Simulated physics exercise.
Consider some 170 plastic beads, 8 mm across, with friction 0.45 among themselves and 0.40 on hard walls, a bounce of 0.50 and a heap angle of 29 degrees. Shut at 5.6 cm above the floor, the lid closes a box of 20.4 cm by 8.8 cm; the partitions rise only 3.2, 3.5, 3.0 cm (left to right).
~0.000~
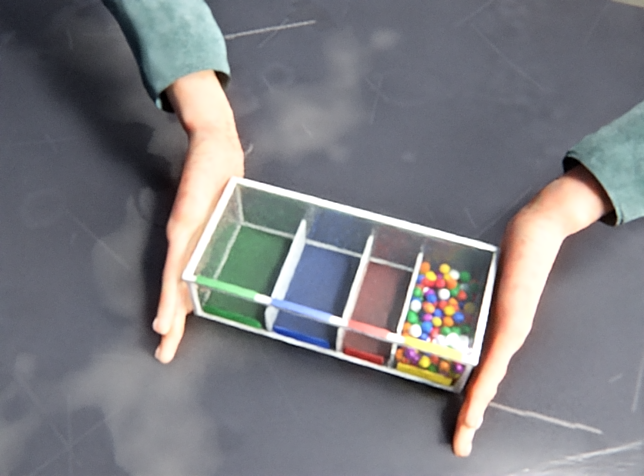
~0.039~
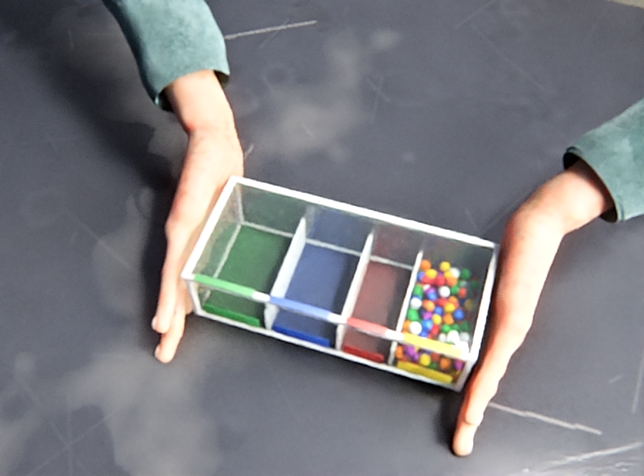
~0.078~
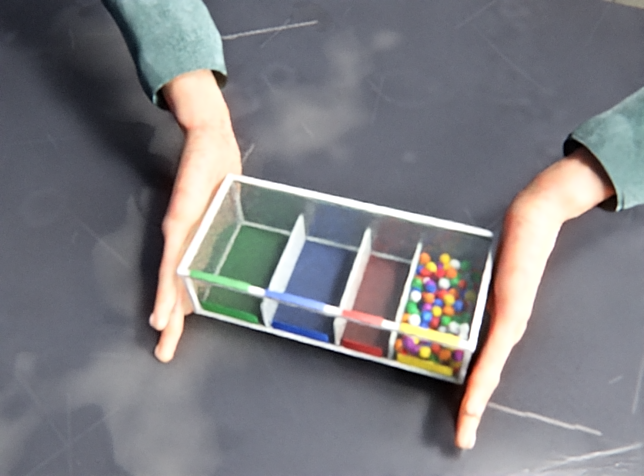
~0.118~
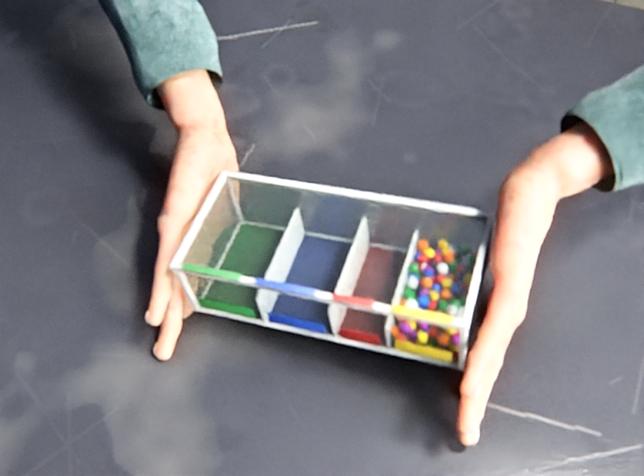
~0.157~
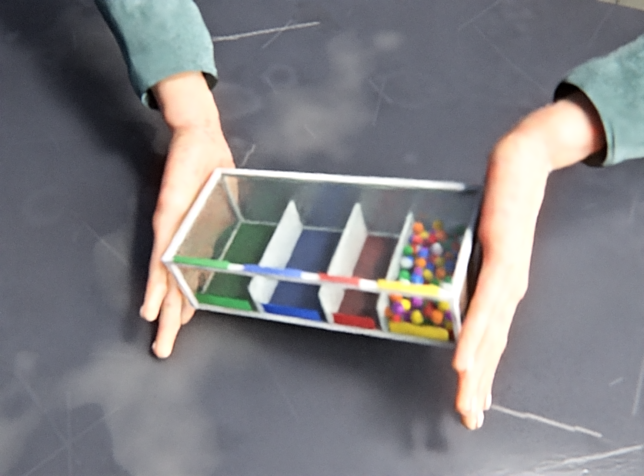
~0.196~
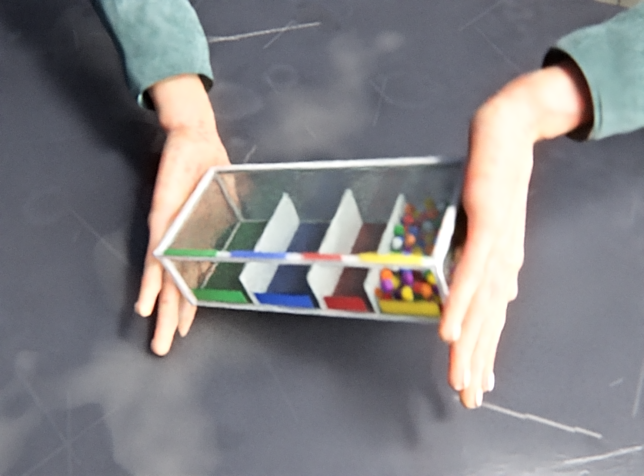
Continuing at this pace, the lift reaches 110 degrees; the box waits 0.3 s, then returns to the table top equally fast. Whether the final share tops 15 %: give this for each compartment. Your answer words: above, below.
Red - below; blue - below; green - above; yellow - below.
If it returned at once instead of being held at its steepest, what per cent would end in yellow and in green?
Then yellow keeps 0% and green keeps 90%.
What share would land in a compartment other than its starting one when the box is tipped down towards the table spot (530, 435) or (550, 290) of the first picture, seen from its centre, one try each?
That would be close to 0 per cent, then close to 0 per cent.
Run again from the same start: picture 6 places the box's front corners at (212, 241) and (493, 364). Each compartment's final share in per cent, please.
Per cent at the end: Red 0; blue 0; green 0; yellow 100.
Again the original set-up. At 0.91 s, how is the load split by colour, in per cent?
You'd find red at 5, blue at 20, green at 70 and yellow at 5 per cent.
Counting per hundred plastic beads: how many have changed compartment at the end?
Result: Roughly 100 %.
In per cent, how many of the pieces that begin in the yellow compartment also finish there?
Around 0 per cent of it.
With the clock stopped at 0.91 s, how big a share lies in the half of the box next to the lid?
I'd say around 80 percent of the pieces.
After 0.91 s, tilt 110 degrees; red 5 %, blue 20 %, green 70 %, yellow 5 %.
After 1.39 s, tilt 59 degrees; blue 5 %, green 95 %.
Then, at 1.94 s, tilt 0 degrees; blue 5 %, green 95 %.
In the end, at 2.3 s, red 0 %, blue 5 %, green 95 %, yellow 0 %.
